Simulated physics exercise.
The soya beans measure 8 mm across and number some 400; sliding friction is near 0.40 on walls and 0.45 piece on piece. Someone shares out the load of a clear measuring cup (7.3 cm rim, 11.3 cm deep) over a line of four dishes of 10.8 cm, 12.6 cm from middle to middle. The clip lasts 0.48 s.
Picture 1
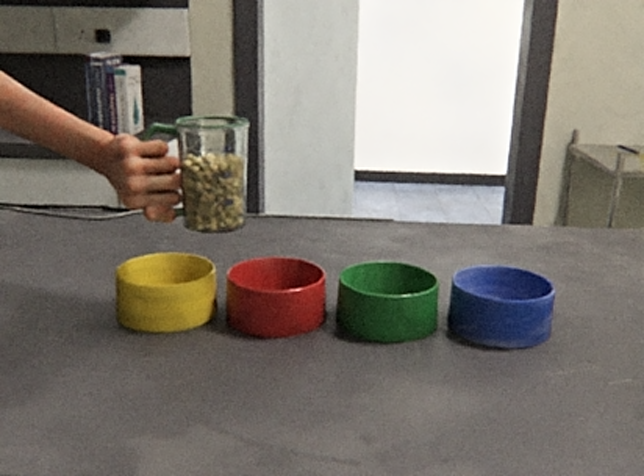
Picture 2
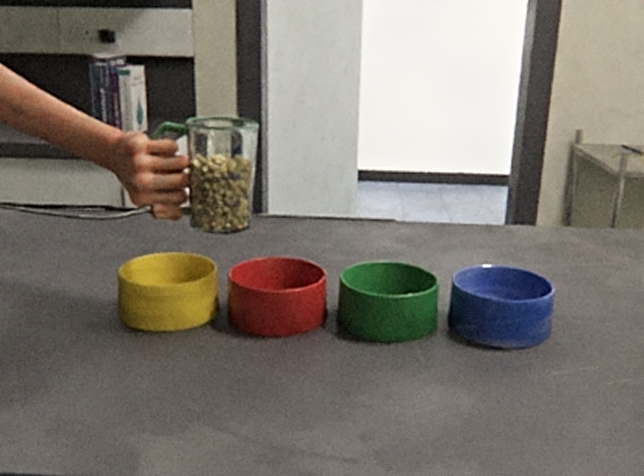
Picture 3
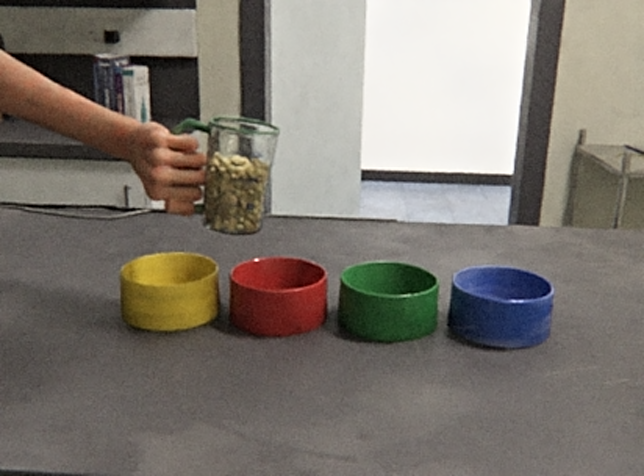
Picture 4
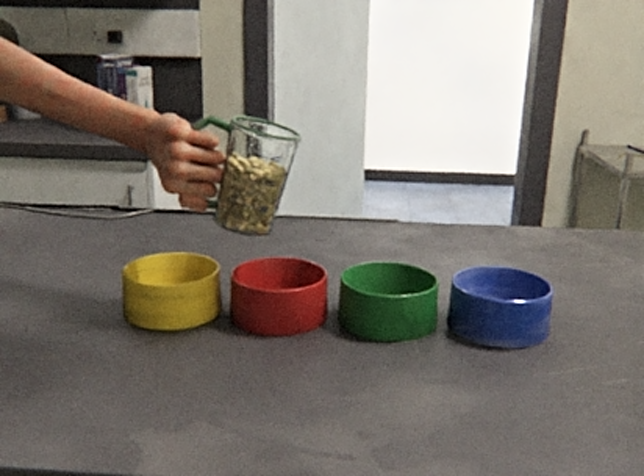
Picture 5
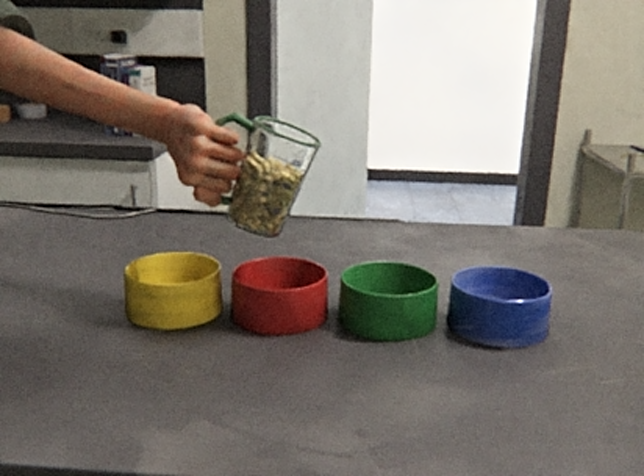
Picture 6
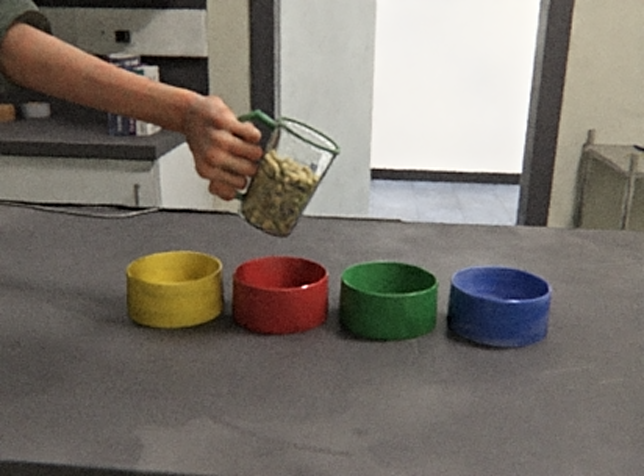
In this clip, a hand holding a clear measuring cup of small pale pieces moves it a short way right above a row of yellow, red, green and blue dishes, gradually tilting it to the right, with the pieces still inside.
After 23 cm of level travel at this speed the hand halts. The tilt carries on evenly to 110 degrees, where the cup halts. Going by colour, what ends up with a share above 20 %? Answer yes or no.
Red dish: No; blue dish: Yes; green dish: No; yellow dish: No; on the counter: No.
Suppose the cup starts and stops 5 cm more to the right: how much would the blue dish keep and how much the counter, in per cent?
In that case blue 70, counter 30.
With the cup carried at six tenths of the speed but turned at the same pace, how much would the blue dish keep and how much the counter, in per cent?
In that case blue 90, counter 10.
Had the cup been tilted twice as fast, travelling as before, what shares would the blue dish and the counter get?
In that case blue 80, counter 10.
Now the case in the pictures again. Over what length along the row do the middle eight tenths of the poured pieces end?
About 6 cm.
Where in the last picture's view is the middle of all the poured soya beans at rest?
Around (501, 306).
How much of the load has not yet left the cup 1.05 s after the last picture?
Some 100 per cent of the load.
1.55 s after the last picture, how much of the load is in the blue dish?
About 45 per cent by then.
Then, 0.63 s after the last picture, tilt 66 degrees; cup holds 100 %.
Then, 1.05 s after the last picture, tilt 92 degrees; cup holds 100 %.
Then, 1.55 s after the last picture, tilt 110 degrees; cup holds 45 %, blue 45 %.
In the end, red 0 %, blue 100 %, green 0 %, yellow 0 %, counter 0 %.
